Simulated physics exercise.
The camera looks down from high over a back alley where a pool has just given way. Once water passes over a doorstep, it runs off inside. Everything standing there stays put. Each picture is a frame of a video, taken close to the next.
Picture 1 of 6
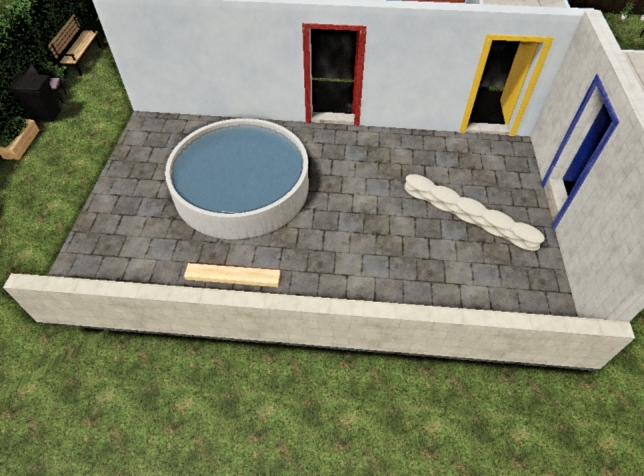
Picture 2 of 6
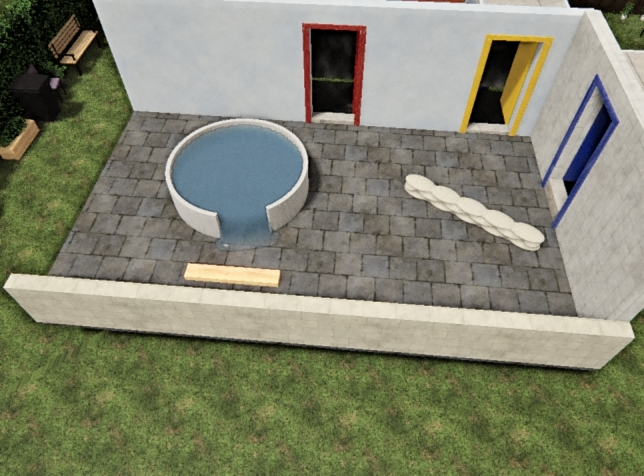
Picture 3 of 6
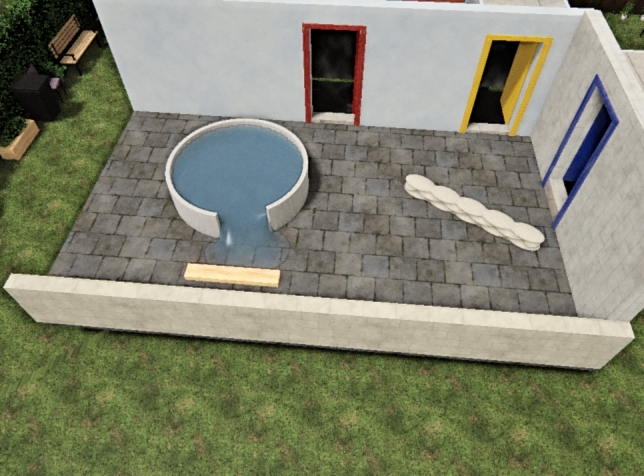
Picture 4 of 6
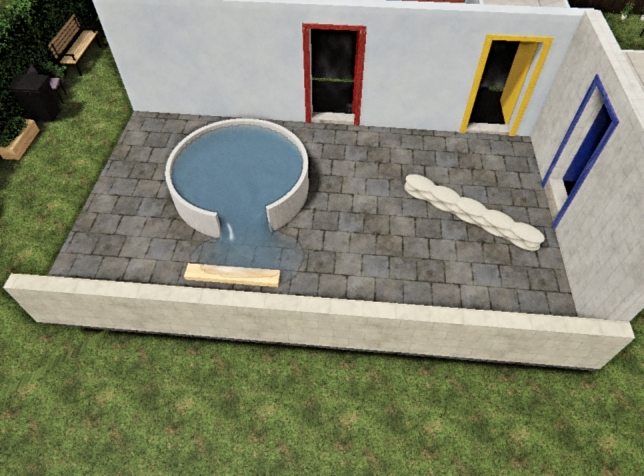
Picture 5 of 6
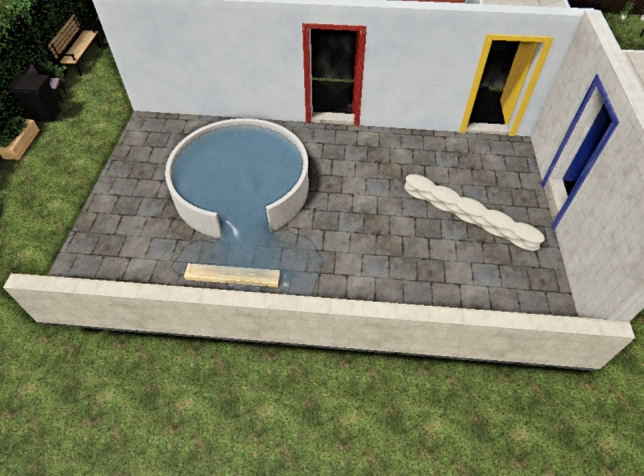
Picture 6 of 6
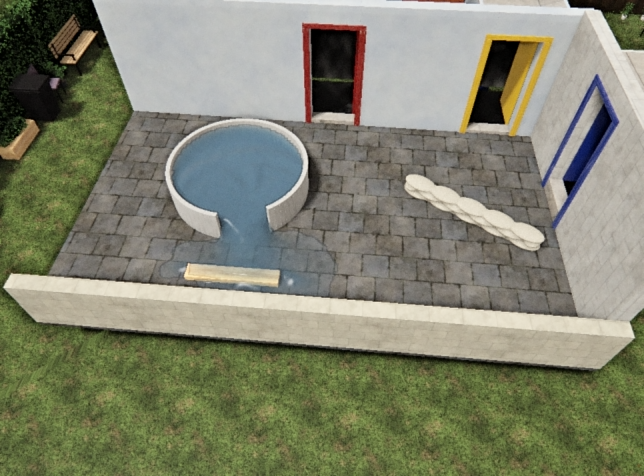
In a back alley, water pours from a gap in the round pool and spreads around a plank.
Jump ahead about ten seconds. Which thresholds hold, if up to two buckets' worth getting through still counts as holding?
The blue door holds; the red door holds; the yellow door holds.
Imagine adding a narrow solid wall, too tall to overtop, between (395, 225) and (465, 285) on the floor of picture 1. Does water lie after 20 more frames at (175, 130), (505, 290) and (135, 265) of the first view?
Untouched, soaked, soaked.
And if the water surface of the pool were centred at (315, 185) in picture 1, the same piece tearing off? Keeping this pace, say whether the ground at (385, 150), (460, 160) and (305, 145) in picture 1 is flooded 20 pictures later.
In that order: Free of water, not flooded, free of water.
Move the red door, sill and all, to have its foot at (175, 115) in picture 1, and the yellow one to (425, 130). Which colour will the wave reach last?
My answer is the red one.
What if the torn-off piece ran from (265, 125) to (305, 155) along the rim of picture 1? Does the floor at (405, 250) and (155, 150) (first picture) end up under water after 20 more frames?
Respectively: Parched and drenched.
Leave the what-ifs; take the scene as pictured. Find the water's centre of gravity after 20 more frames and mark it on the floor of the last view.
I'd put it at around (283, 228).
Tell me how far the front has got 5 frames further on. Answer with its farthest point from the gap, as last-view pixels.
The wet edge reaches furthest near (399, 329).
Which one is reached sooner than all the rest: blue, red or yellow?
Result: The blue door.
A moment on, water covers 15 % of the floor; the blue door not reached, the red door not reached, the yellow door not reached.
Next, water covers 25 % of the floor; the blue door not reached, the red door not reached, the yellow door not reached.
Then, water covers 40 % of the floor; the blue door not reached, the red door not reached, the yellow door not reached.
Later, water covers 60 % of the floor; the blue door wet at the sill, nothing in, the red door not reached, the yellow door wet at the sill, nothing in.
In the end, water covers 80 % of the floor; the blue door wet at the sill, nothing in, the red door wet at the sill, nothing in, the yellow door under two buckets in.
